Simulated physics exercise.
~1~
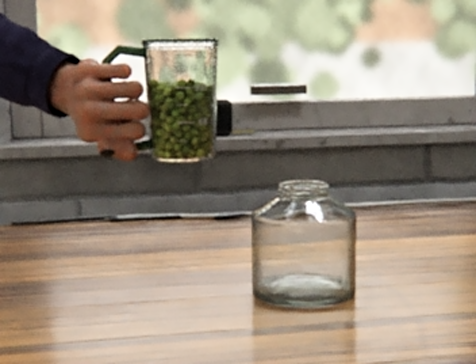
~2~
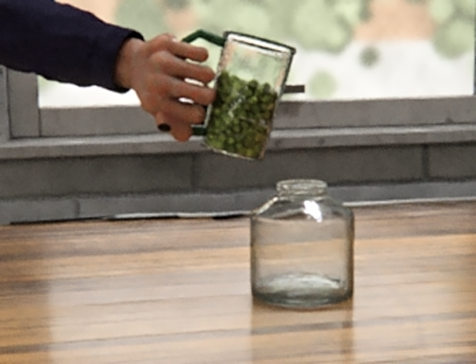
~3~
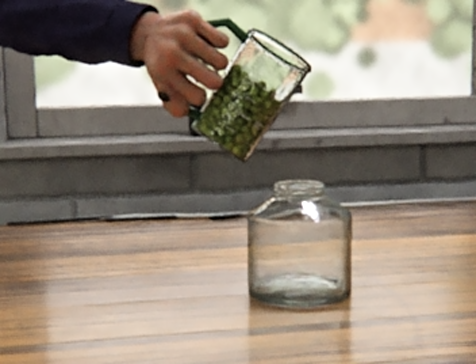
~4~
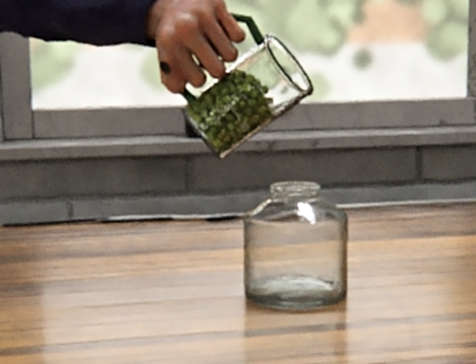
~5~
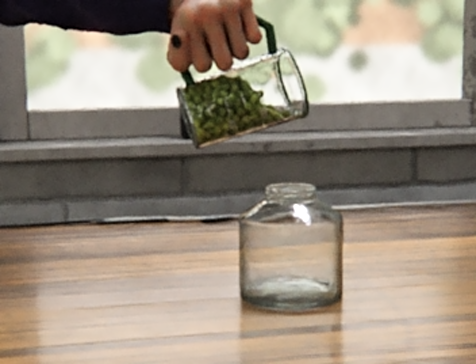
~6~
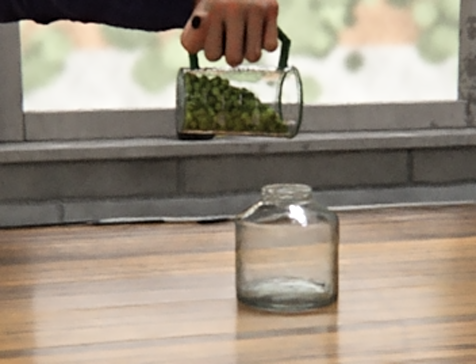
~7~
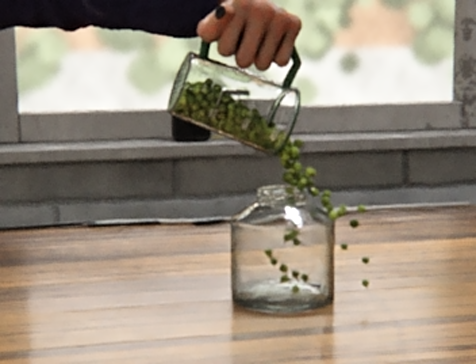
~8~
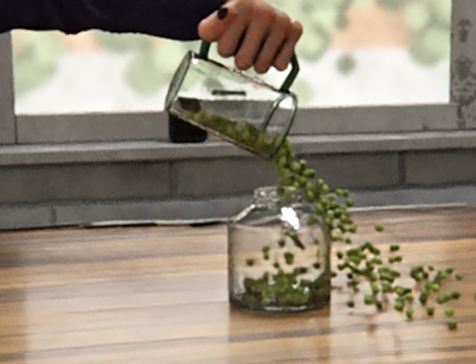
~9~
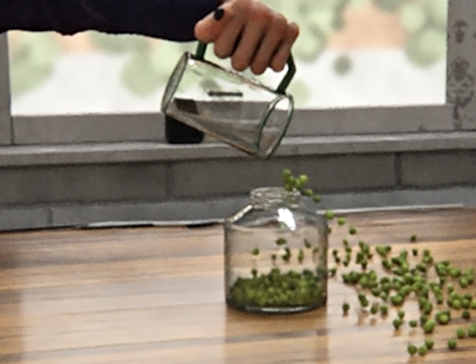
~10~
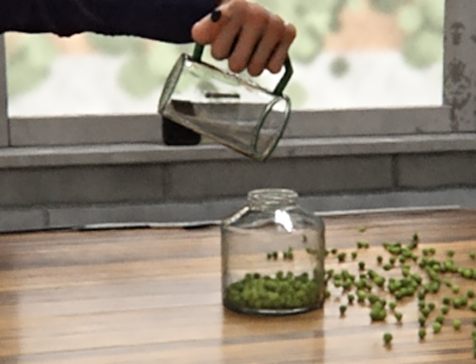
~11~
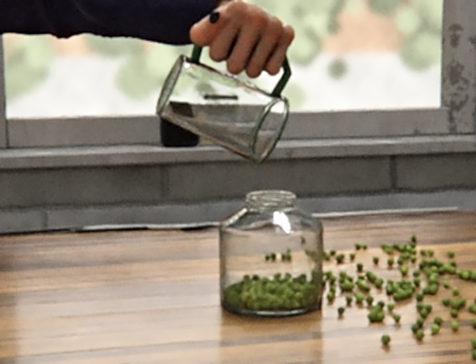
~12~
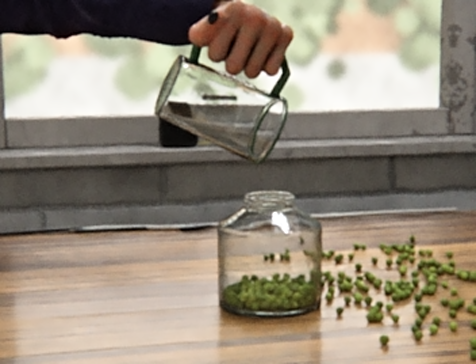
At the start, a hand in a dark sleeve holds an upright glass cup full of green peas by its handle, to the upper left of an open, empty glass jar on a wooden table. The hand moves the cup right and tips it until it lies on its side above the jar. As it tilts further, peas tumble over the rim, some dropping into the jar and many missing its mouth. The stray ones bounce and scatter across the table to the right. Finally the cup hangs tilted and empty, with a shallow layer of peas in the jar and more strewn outside.
